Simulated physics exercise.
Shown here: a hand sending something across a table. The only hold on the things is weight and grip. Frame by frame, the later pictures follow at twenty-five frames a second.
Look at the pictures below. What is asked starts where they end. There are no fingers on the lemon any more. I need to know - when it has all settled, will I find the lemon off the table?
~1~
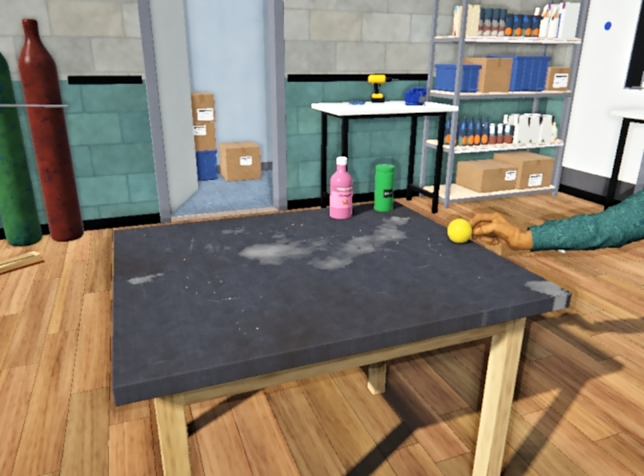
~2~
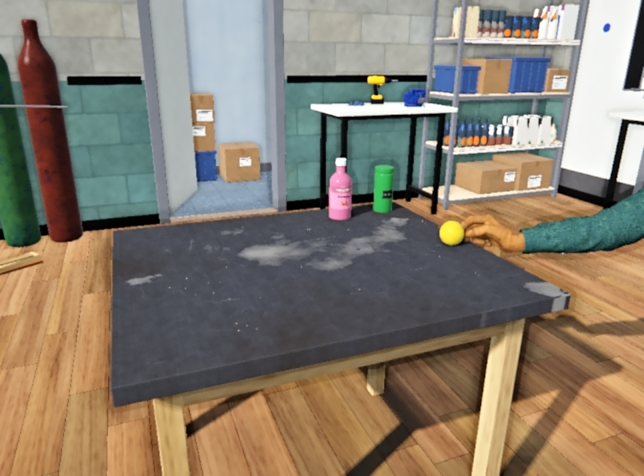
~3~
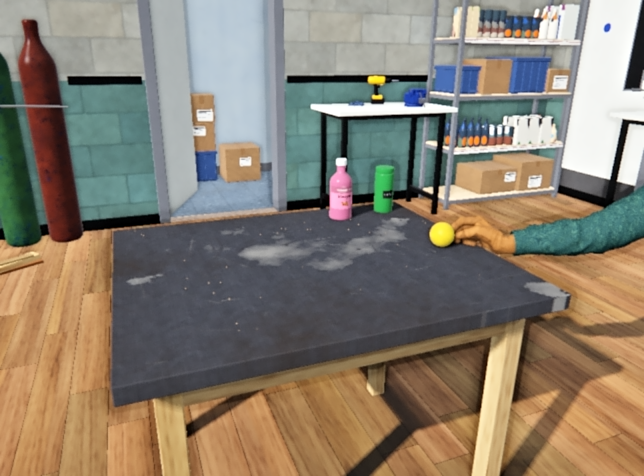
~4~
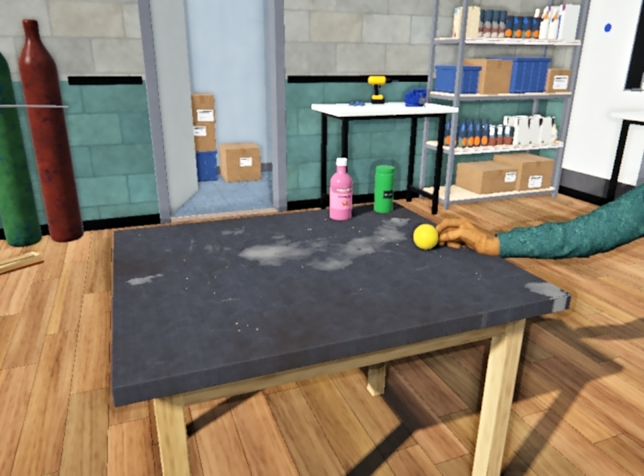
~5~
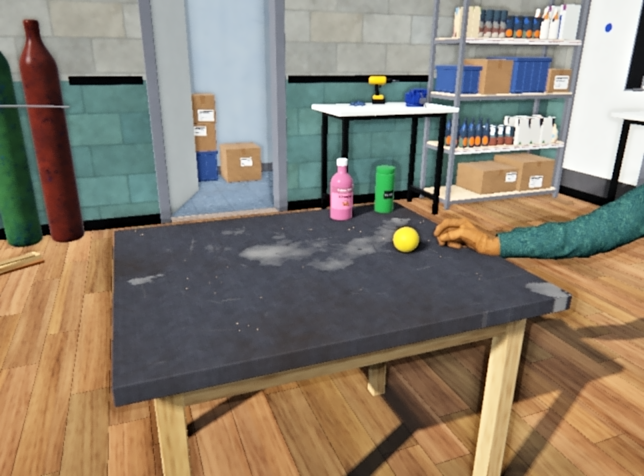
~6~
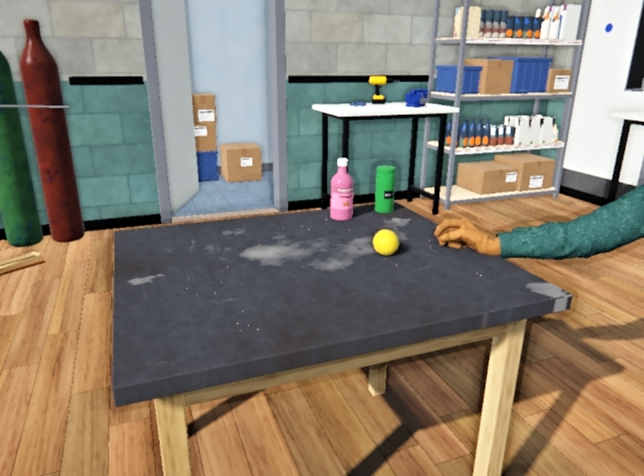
Yes, comes off.
Then, 0.30 s after the last picture, yellow lemon rolled well along near (223, 264).
Then, 0.70 s after the last picture, yellow lemon now off the table.
Then, 1.10 s after the last picture, things are still on the move.
By the end, off the table, yellow lemon.
